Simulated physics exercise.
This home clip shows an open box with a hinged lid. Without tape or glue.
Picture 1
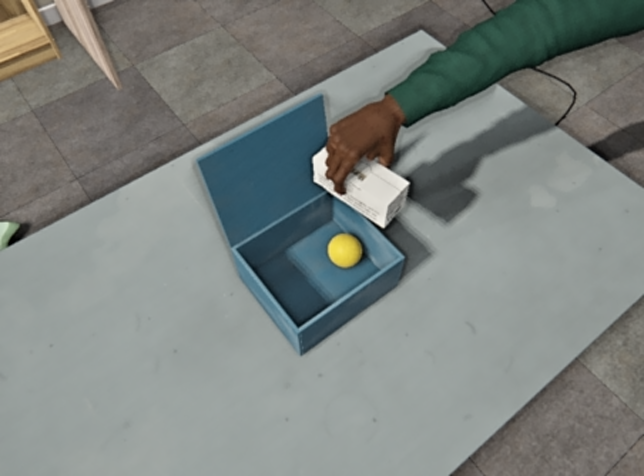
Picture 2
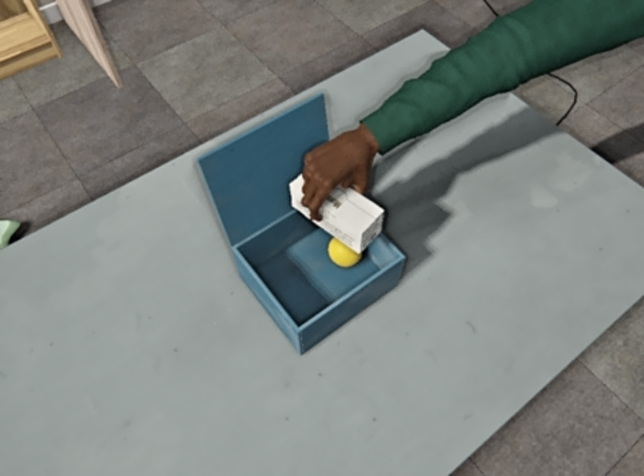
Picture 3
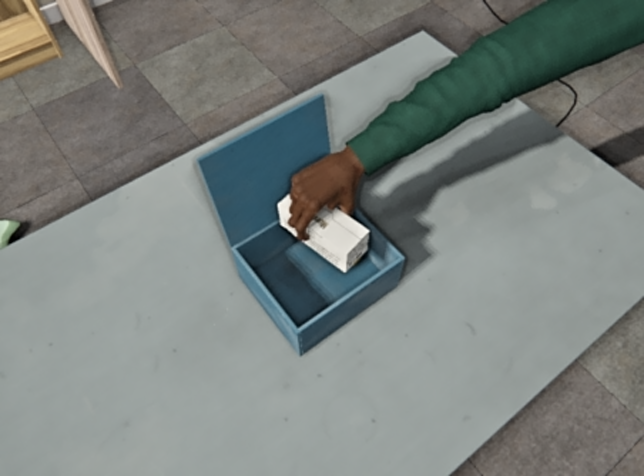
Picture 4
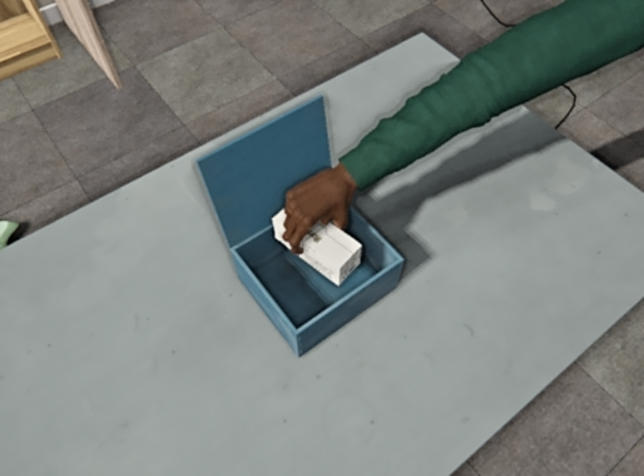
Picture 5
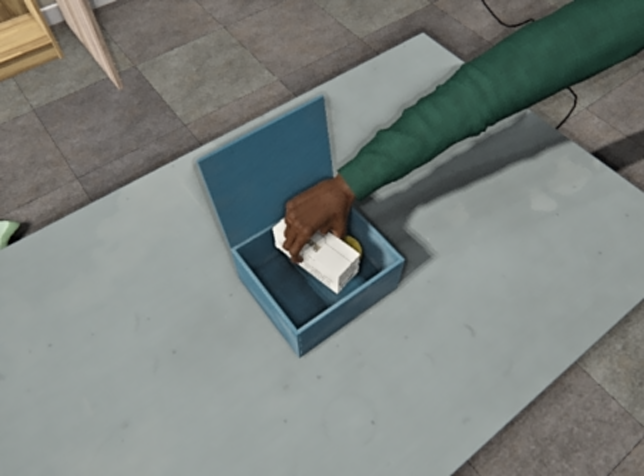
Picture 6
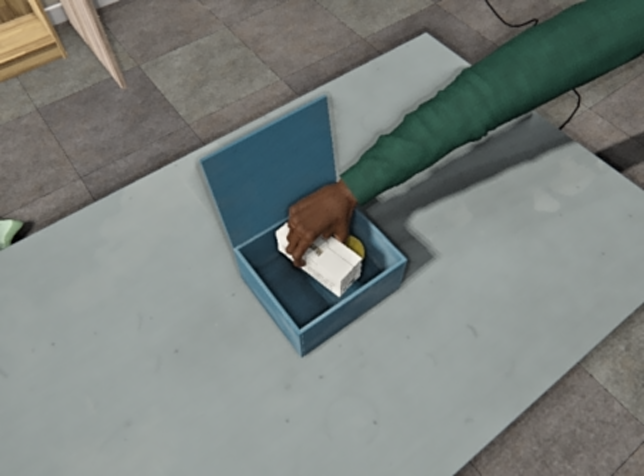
A hand in a green sleeve carried a white carton over an open blue box holding a yellow lemon, moved it left and lowered it inside beside the lemon, still gripping it.
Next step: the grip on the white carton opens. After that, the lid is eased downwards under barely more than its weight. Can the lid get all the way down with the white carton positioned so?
Yes, the lid gets all the way down.
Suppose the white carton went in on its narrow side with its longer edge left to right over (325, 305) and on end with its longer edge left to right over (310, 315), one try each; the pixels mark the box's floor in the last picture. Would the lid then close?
The first attempt leaves the lid fully closed, while the second leaves it partly open.
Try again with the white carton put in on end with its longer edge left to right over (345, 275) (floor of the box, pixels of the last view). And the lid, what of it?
Packed like that, it goes down completely.
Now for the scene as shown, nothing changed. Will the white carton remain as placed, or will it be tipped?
Looking at the last picture, it is left as set.
Then, 1.20 s past the last view, lid starting down; white carton displaced a little near (319, 272).
Then, 1.90 s past the last view, lid 39° above the rim; white carton displaced a little near (319, 272).
Finally, lid shut; moved from the start, white carton; yellow lemon still in place. Final places as the last picture's camera would see them, white carton near (319, 272).
